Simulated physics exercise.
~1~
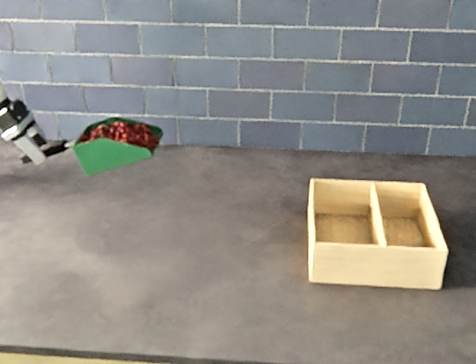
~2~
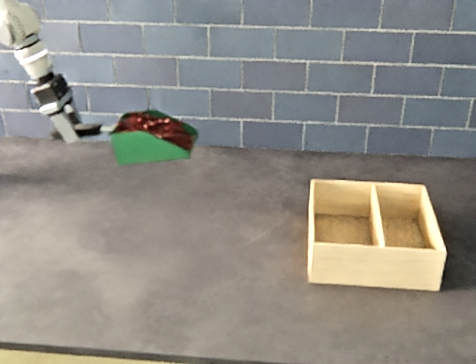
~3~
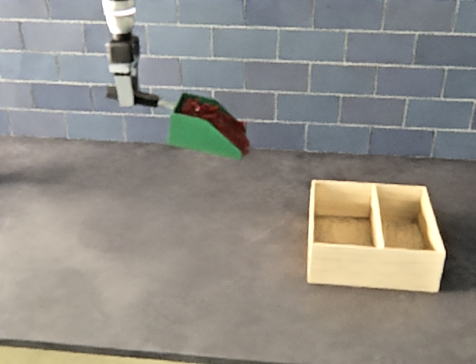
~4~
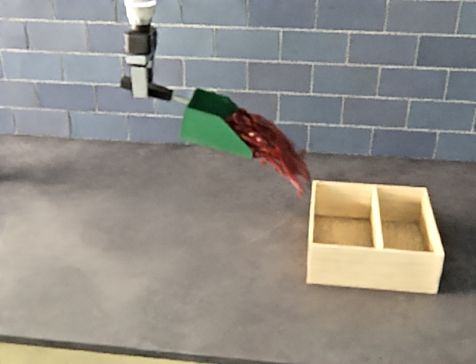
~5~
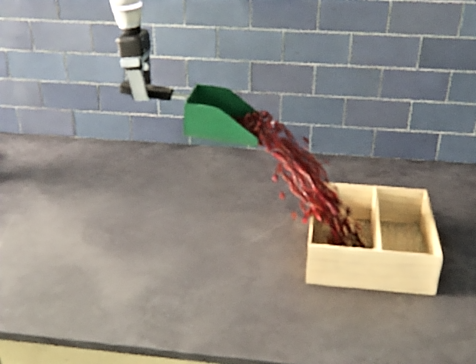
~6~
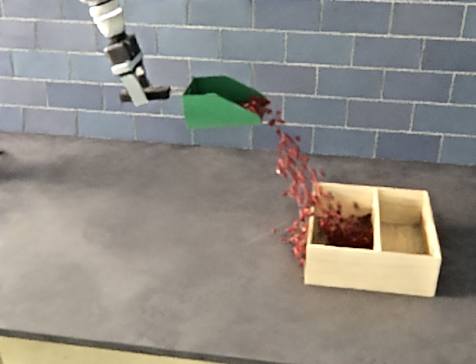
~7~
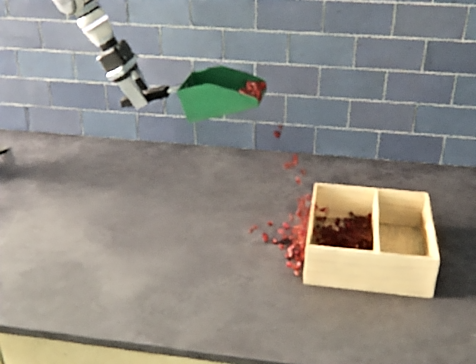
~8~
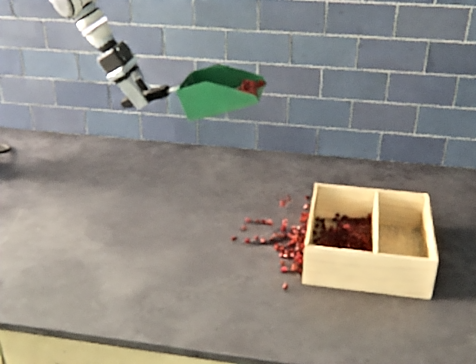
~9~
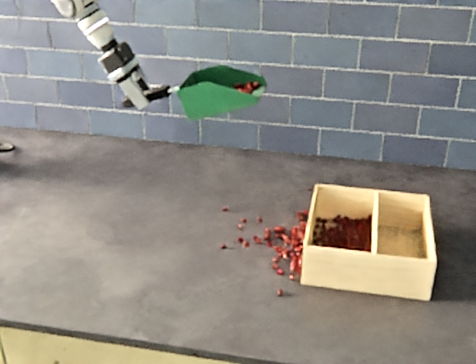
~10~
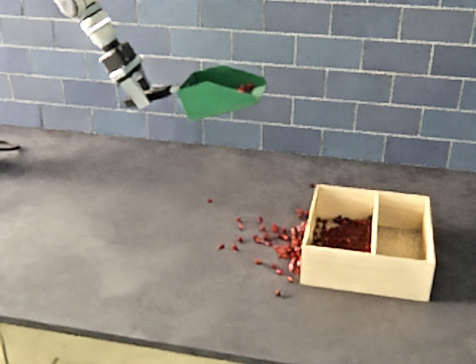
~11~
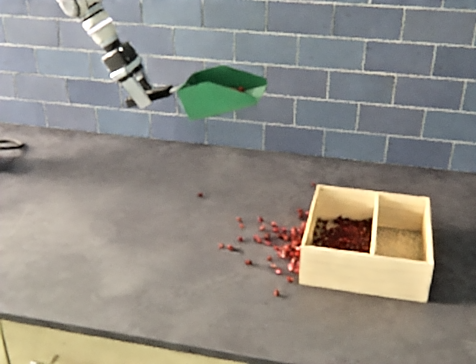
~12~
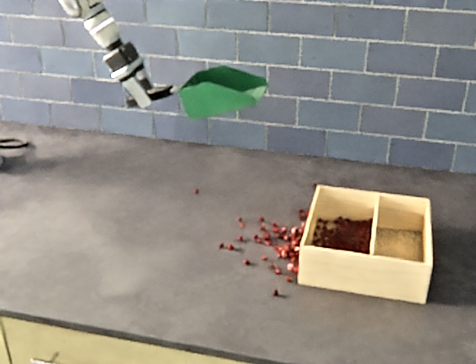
On a dark countertop by a blue tiled wall, a robot arm carried a green scoop of red beans rightward, tipped it towards a divided wooden box, then tilted it back, leaving most beans in the left compartment and some scattered beside the box.
